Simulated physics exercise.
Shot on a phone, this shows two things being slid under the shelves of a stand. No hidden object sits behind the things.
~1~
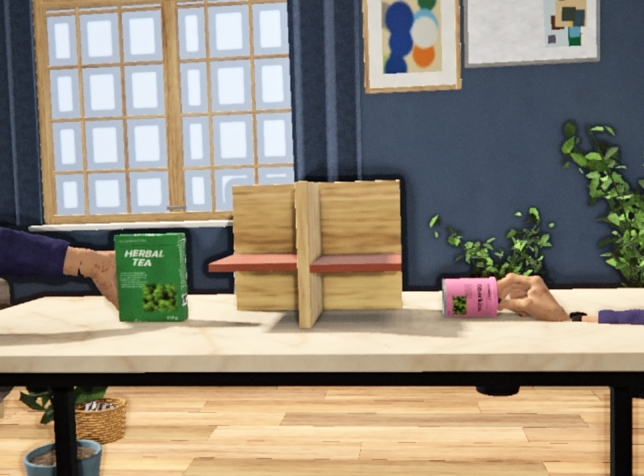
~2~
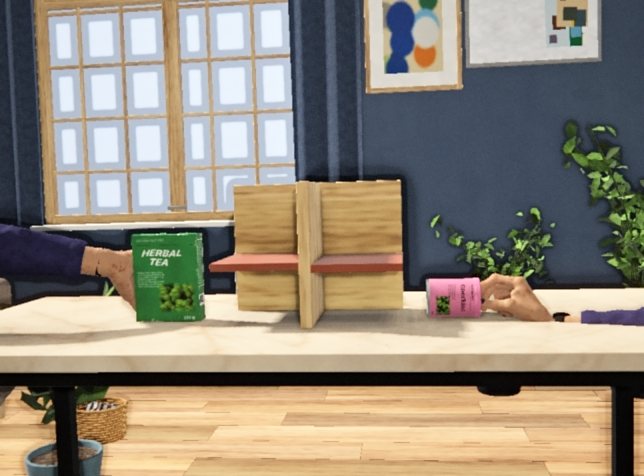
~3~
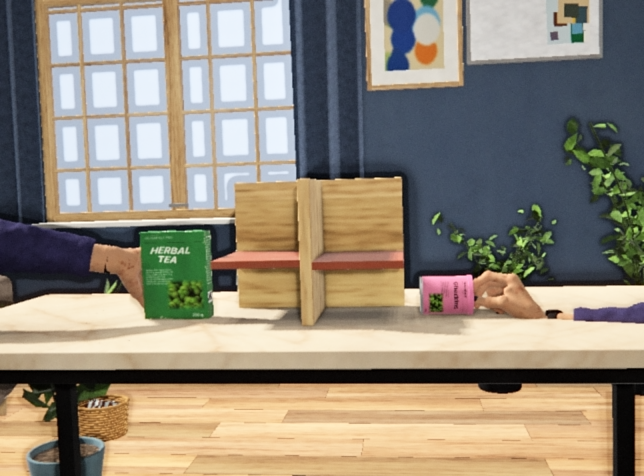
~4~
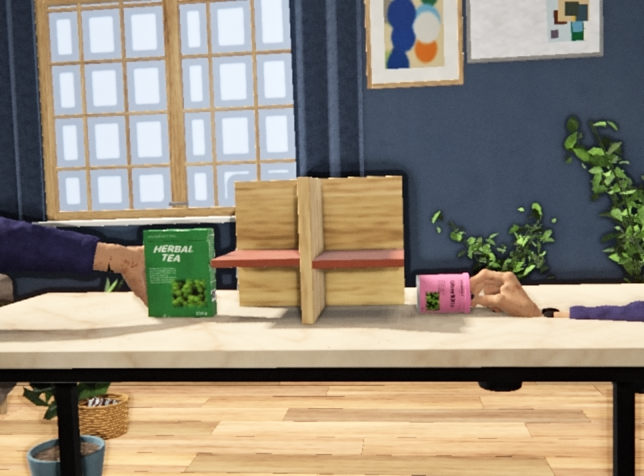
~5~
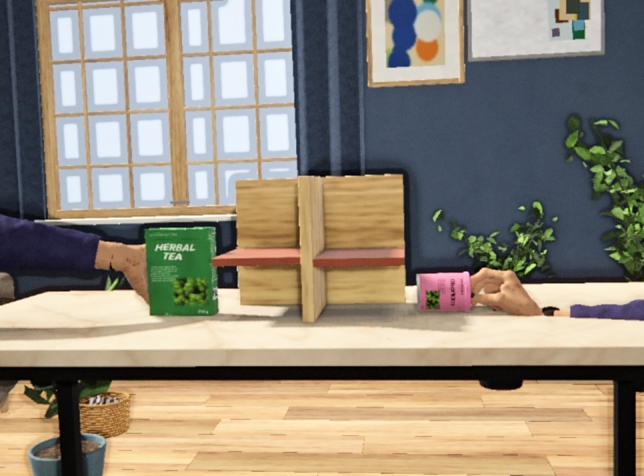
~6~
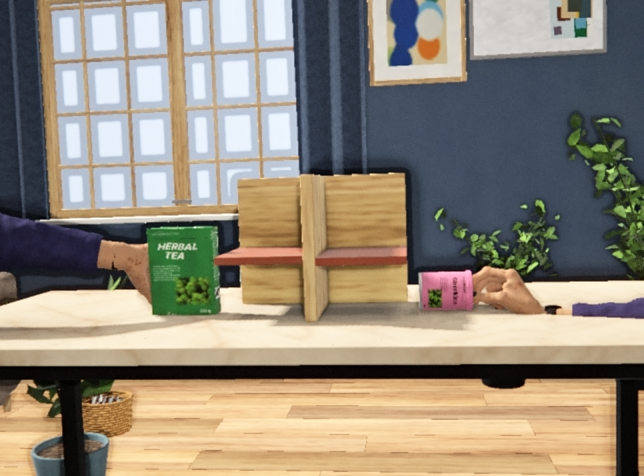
Two hands slide a green tea packet and a pink tin inward toward a wooden stand.
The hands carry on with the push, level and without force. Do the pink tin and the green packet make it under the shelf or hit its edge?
As I see it, the pink tin passes. The green packet is stopped.
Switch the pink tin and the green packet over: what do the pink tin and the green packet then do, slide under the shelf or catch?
Pink tin: Clear. Green packet: Blocked.
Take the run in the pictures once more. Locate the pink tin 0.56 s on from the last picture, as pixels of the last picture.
Predicted centre: Roughly (395, 292).
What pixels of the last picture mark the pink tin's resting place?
Around (377, 292).
Then, 0.28 s on from there, pink tin sliding up to the opening near (429, 291); green packet stopped at the opening near (195, 271).
Then, 0.56 s on from there, pink tin part of the way in near (395, 292); green packet stopped at the opening near (195, 271).
Then, 1.28 s on from there, pink tin all the way in near (377, 292); green packet stopped at the opening near (195, 271).
In the end, the pink tin goes under, near (377, 292); the green packet stops at the shelf, near (195, 271).
